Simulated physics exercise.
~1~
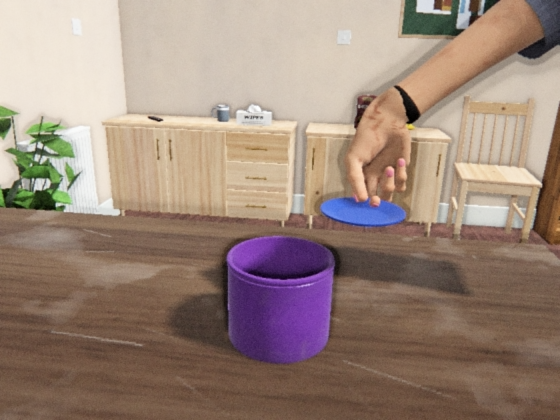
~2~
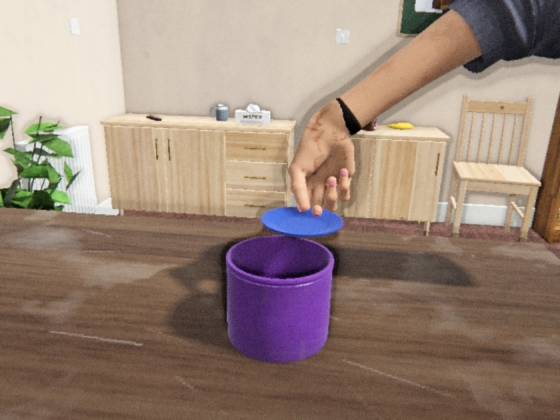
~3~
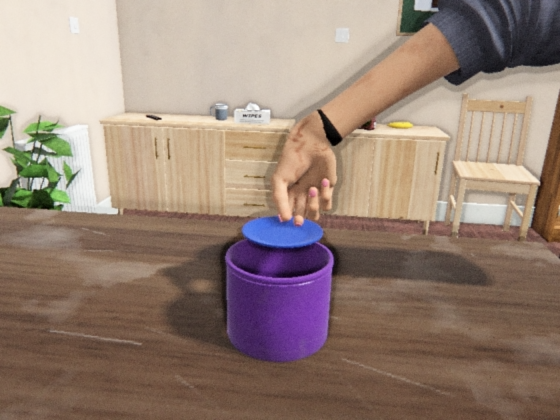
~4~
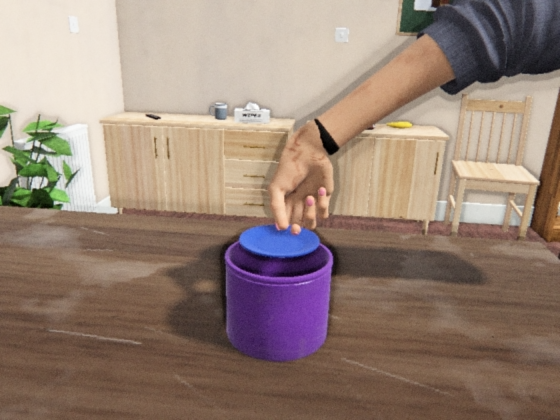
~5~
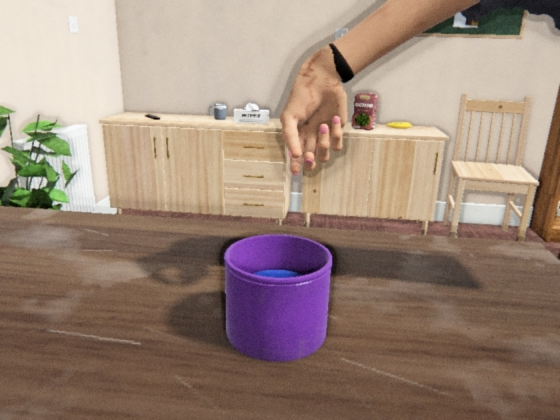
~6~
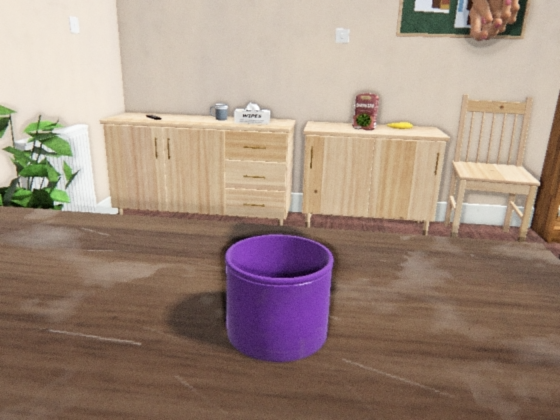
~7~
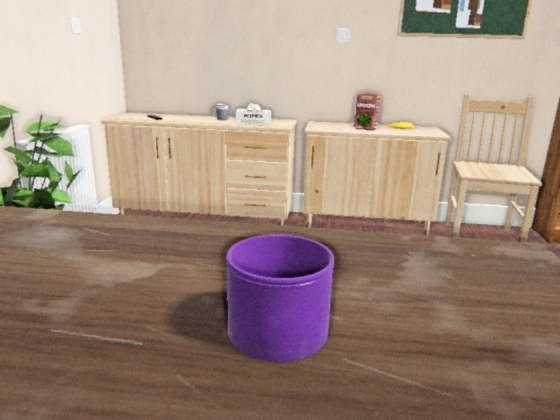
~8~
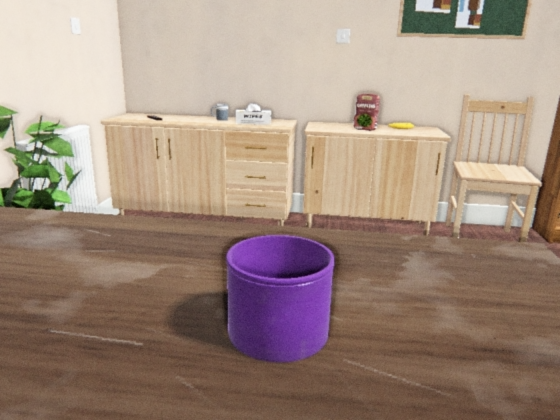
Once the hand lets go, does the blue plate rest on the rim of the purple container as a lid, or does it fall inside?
The blue plate falls inside. It slips past the rim and drops into the purple container, leaving the top open.
At first, a hand holds a flat blue plate above and to the right of an open purple container on a dark wooden table. The hand carries the plate left until it hovers over the opening. It then lowers the plate toward the rim, tilting its fingers down to set it there. The fingers let go and the hand draws back, but the plate slips past the rim and drops inside, a bit of blue still showing within. The hand leaves toward the upper right, and the container stands open with the plate out of sight.
